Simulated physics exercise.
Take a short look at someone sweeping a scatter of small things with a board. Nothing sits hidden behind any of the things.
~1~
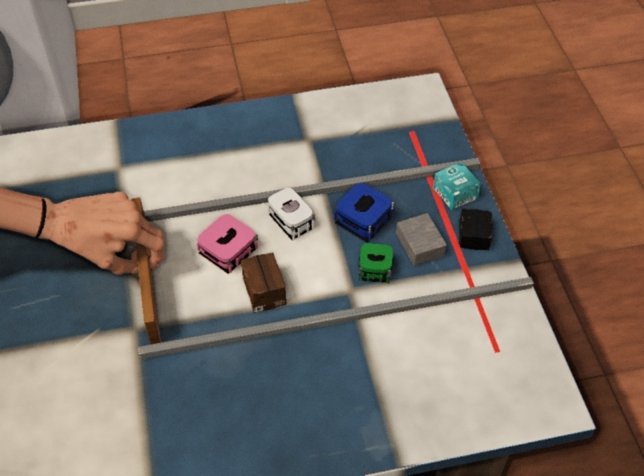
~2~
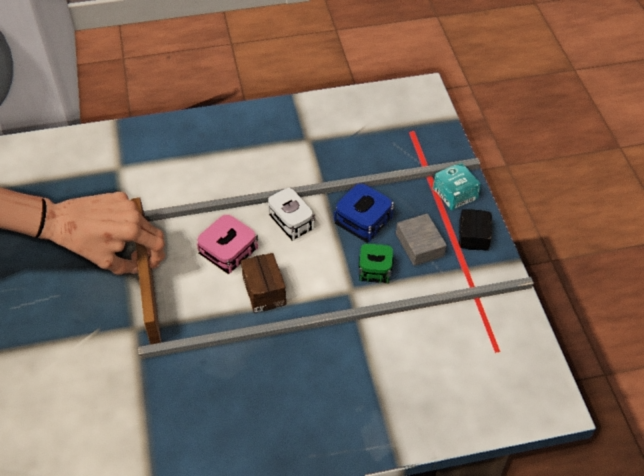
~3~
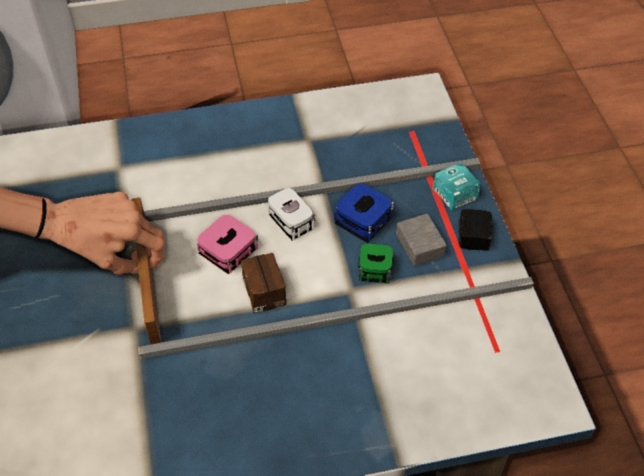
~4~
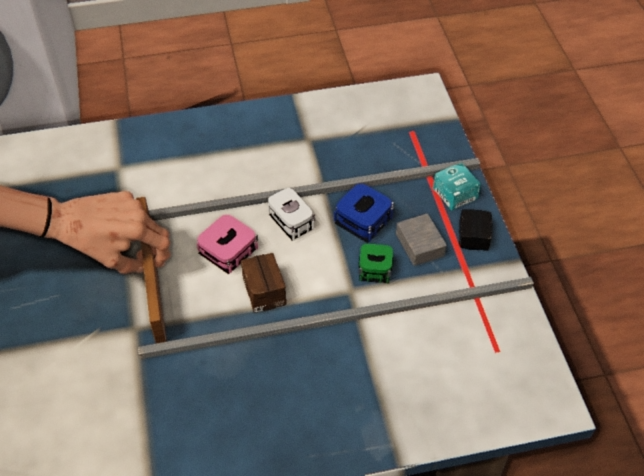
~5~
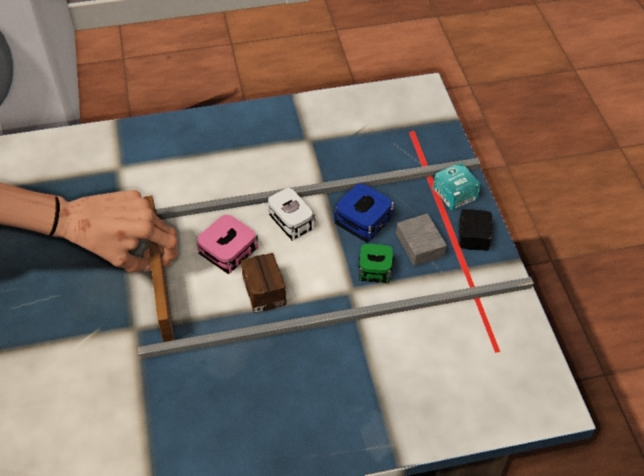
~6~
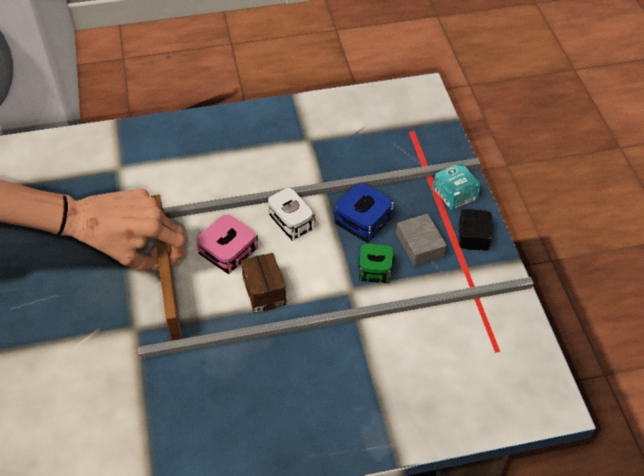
A hand at the left holds an upright wooden board between two grey rails on a blue-and-white checked tabletop, seen from above at an angle over a brown tiled floor. Pink and white cases and a brown box sit nearest it, then blue and green cases and a grey block, with turquoise and black boxes by a red line at right. The board stays almost still, then slides slightly right, touching nothing, while the objects and camera remain still.
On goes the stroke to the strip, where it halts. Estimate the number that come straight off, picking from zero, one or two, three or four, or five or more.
My estimate is three or four.
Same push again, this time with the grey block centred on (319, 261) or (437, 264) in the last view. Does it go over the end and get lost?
In that order, it stays on; falls.
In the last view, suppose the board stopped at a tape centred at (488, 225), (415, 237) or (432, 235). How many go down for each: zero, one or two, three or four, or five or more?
Counting what would fall each time, I get five or more; just one or two; one or two.
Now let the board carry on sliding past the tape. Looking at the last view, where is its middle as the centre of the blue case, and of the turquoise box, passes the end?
(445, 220) and (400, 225), more or less.
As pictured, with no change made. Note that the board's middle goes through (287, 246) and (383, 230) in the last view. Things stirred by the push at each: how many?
That makes 4 at the first spot and 8 at the second.
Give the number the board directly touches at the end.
The answer is 3.
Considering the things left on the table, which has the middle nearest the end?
It's the green case.
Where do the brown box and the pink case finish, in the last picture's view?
They end up close to (481, 254) and (477, 214).
Early on, none off yet; black box at rest near (475, 230); turquoise box at rest near (457, 186); grey block at rest near (421, 239).
Finally, the number that fall off is three or four; lost, blue case, grey block, turquoise box and black box.
